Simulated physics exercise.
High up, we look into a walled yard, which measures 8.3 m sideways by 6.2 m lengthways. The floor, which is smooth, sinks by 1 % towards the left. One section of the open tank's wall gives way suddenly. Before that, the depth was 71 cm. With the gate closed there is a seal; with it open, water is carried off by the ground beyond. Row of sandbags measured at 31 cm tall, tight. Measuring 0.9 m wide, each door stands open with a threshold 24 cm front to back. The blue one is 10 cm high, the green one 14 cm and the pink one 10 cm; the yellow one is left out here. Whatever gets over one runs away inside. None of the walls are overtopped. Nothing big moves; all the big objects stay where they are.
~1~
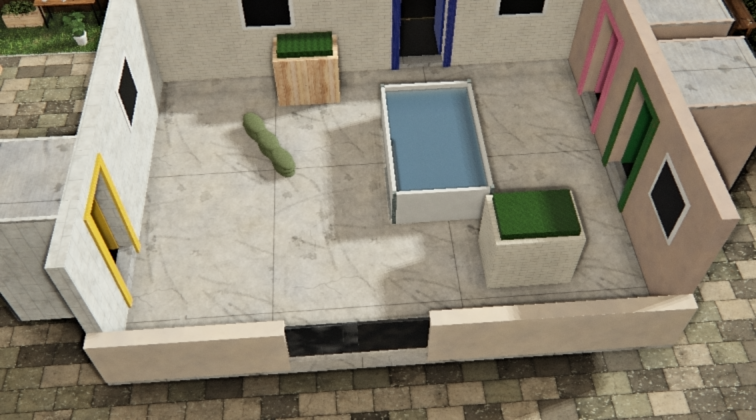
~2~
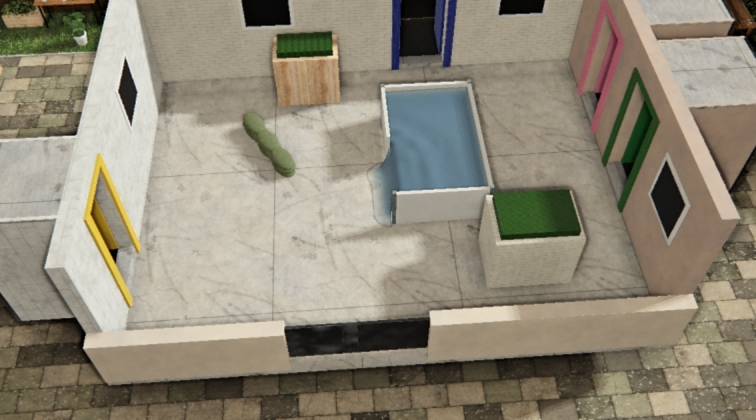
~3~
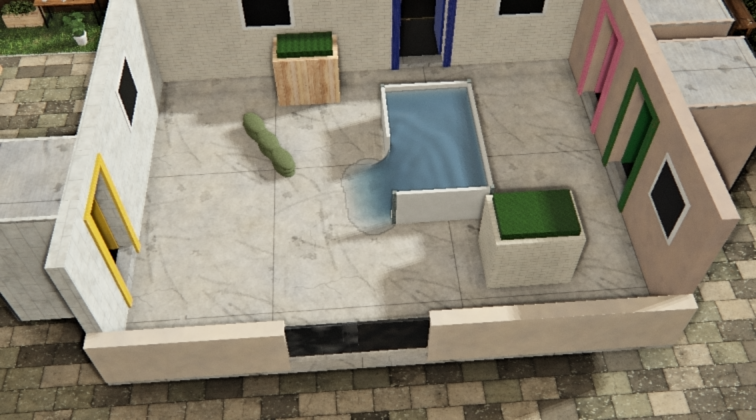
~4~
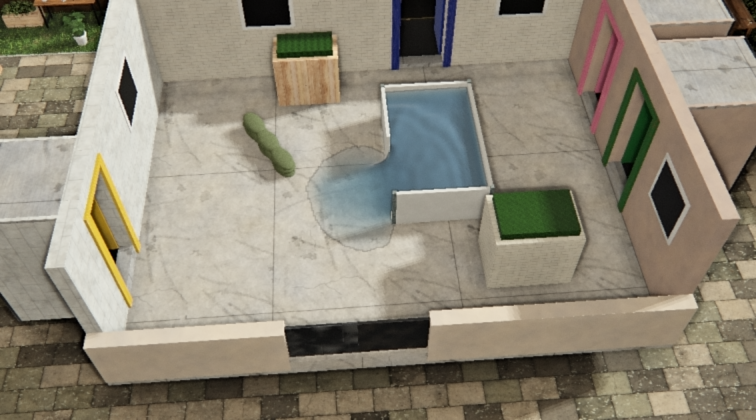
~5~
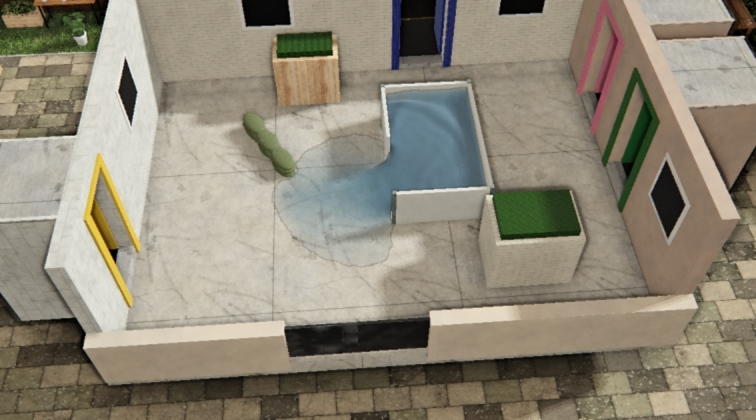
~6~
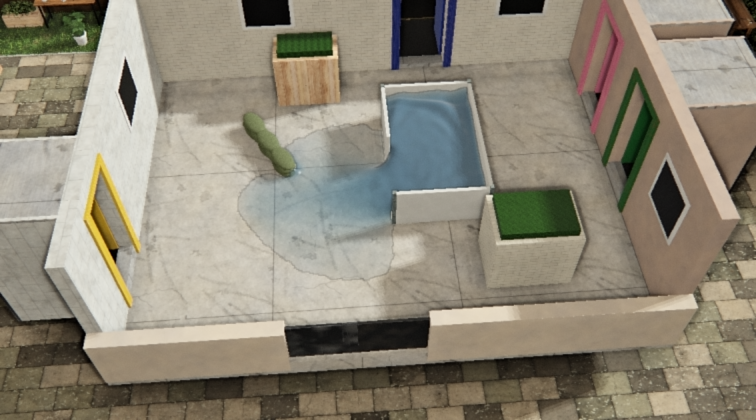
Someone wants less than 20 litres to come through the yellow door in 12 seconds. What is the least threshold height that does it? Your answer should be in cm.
It needs to be around 21 cm high.
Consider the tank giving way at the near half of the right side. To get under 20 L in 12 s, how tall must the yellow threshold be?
At least roughly 6.5 centimetres tall.
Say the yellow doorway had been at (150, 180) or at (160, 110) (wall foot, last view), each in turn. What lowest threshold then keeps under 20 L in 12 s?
About 16 cm for the first and 13.5 cm for the second.
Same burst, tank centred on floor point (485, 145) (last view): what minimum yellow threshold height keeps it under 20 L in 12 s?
About 19 centimetres.
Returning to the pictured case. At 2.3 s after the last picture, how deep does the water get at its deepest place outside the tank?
Around 37 centimetres.
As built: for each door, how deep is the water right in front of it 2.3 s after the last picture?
At the yellow door the depth is 22 cm, at blue 0 cm, at green 0 cm and at pink 0 cm.
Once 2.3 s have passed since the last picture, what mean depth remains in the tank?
About 27 cm.
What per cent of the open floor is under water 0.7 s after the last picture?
Near 30 per cent of the open floor.
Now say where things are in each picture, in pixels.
The open tank at (434, 137) is whole and still, 71 cm deep; the yellow door at (117, 240) is dry, in the first picture.
The front is at (372, 175), 0.3 m from the gap at (393, 182); 0.3 m2 of floor is wet, 71 cm left at the back, in the second picture.
Water pours out at (393, 184) and has run 0.8 m, to (346, 184); about 12 cm deep outside, 71 cm at the back, in the third picture.
Water pours out at (393, 186) and has run 1.4 m, to (312, 194); about 9 cm deep outside, 66 cm at the back, in the fourth picture.
The gap is at (393, 186), the front 2.0 m out at (278, 202); the back of the open tank holds 60 cm, in the fifth picture.
The front is at (244, 209), 2.6 m from the gap at (393, 185); 5.7 m2 of floor is wet, 61 cm left at the back; 2.1 m in a straight line remain to the yellow door at (117, 240), in the sixth picture.
Then, 0.7 s after the last picture water covers 30 % of the floor, deepest (36 cm) near (381, 203); it has not reached the yellow door.
Then, 2.3 s after the last picture water covers 45 % of the floor, deepest (37 cm) near (123, 349); 22 cm at the yellow door, 3 litres in over its 23 cm threshold.
Then, 11.3 s after the last picture water covers 90 % of the floor, deepest (15 cm) near (122, 360); 12 cm at the yellow door, 9 litres in over its 23 cm threshold.
At the yellow door as built, the water peaked near 26 cm, 1.7 s after the last picture.
With a threshold of 19 cm, 32 litres would have come in within the 12 s; with 26 cm, 2 litres. So under 20 litres takes about 21 cm.
